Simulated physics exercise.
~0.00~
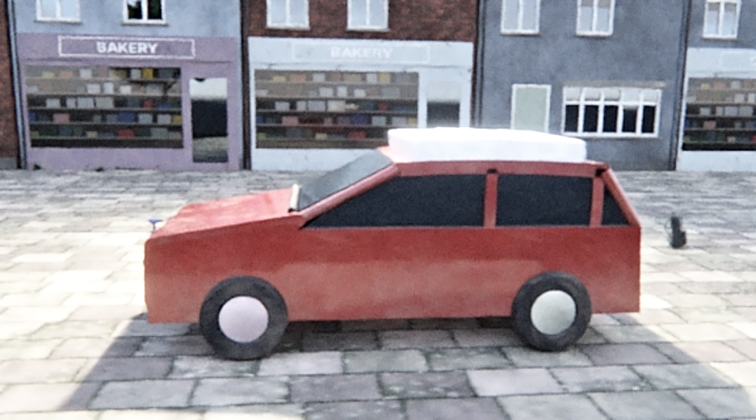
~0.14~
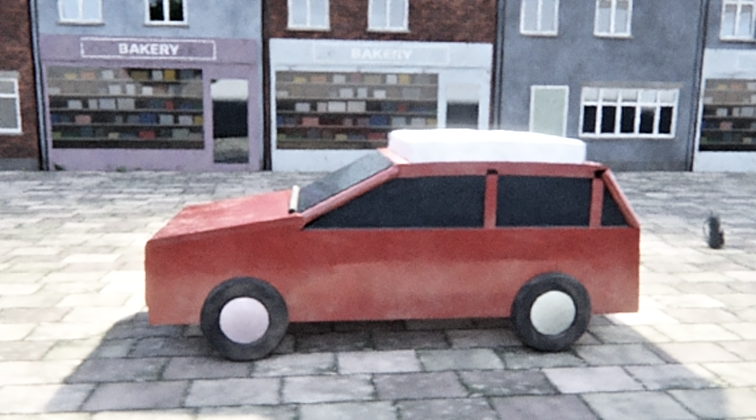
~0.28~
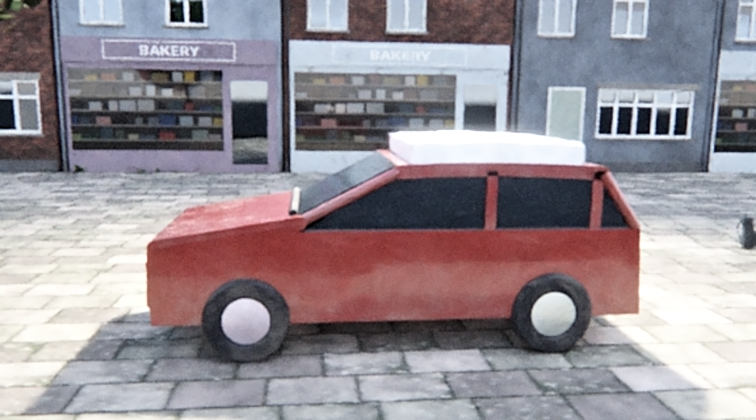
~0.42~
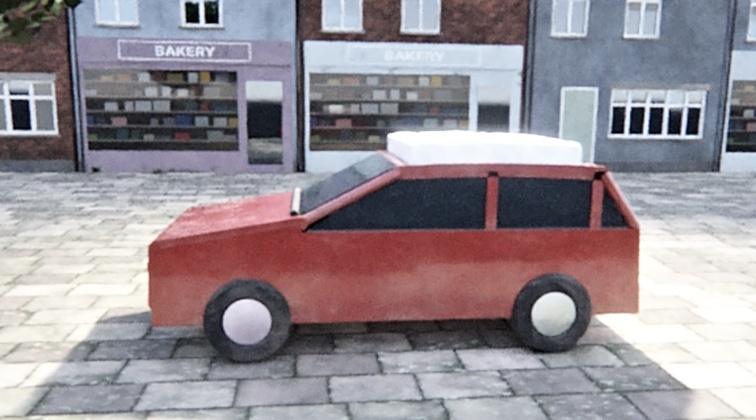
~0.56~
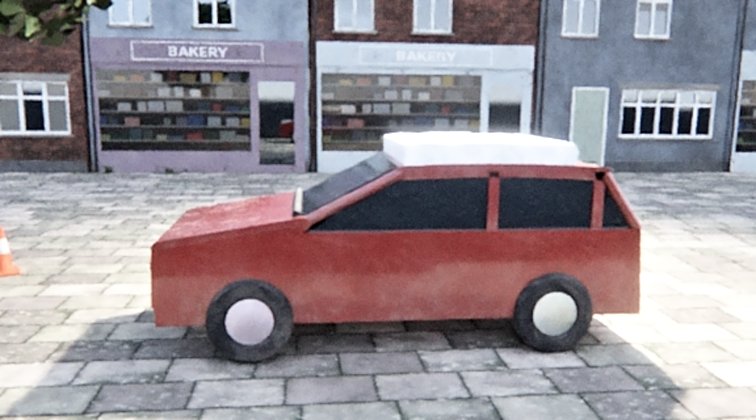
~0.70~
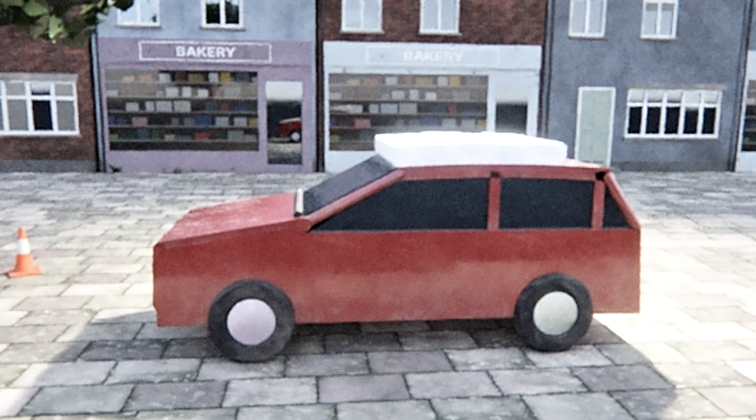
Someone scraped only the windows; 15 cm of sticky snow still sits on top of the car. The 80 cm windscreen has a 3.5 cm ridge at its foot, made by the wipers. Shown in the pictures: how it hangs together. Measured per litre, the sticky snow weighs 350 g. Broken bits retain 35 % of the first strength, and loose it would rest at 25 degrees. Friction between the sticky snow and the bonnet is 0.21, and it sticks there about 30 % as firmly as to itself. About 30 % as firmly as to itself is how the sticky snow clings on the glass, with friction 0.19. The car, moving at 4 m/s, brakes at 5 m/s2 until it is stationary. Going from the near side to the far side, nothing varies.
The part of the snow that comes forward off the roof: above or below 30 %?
It stays greater than 30 per cent.
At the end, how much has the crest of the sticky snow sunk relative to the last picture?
0 cm.
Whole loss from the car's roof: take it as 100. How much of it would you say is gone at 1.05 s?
Roughly 60 percent.
After 1.05 s, 66 % of the snow is on the roof, 34 % on the glass, none on the bonnet and none has gone off the nose.
After 1.47 s, 45 % of the snow is on the roof, 38 % on the glass, 17 % on the bonnet and none has gone off the nose.
After 1.88 s, 42 % of the snow is on the roof, 39 % on the glass, 19 % on the bonnet and none has gone off the nose.
After 2.30 s, 42 % of the snow is on the roof, 38 % on the glass, 13 % on the bonnet and 6 % has gone off the nose.
After 3.00 s, 42 % of the snow is on the roof, 38 % on the glass, 13 % on the bonnet and 6 % has gone off the nose.
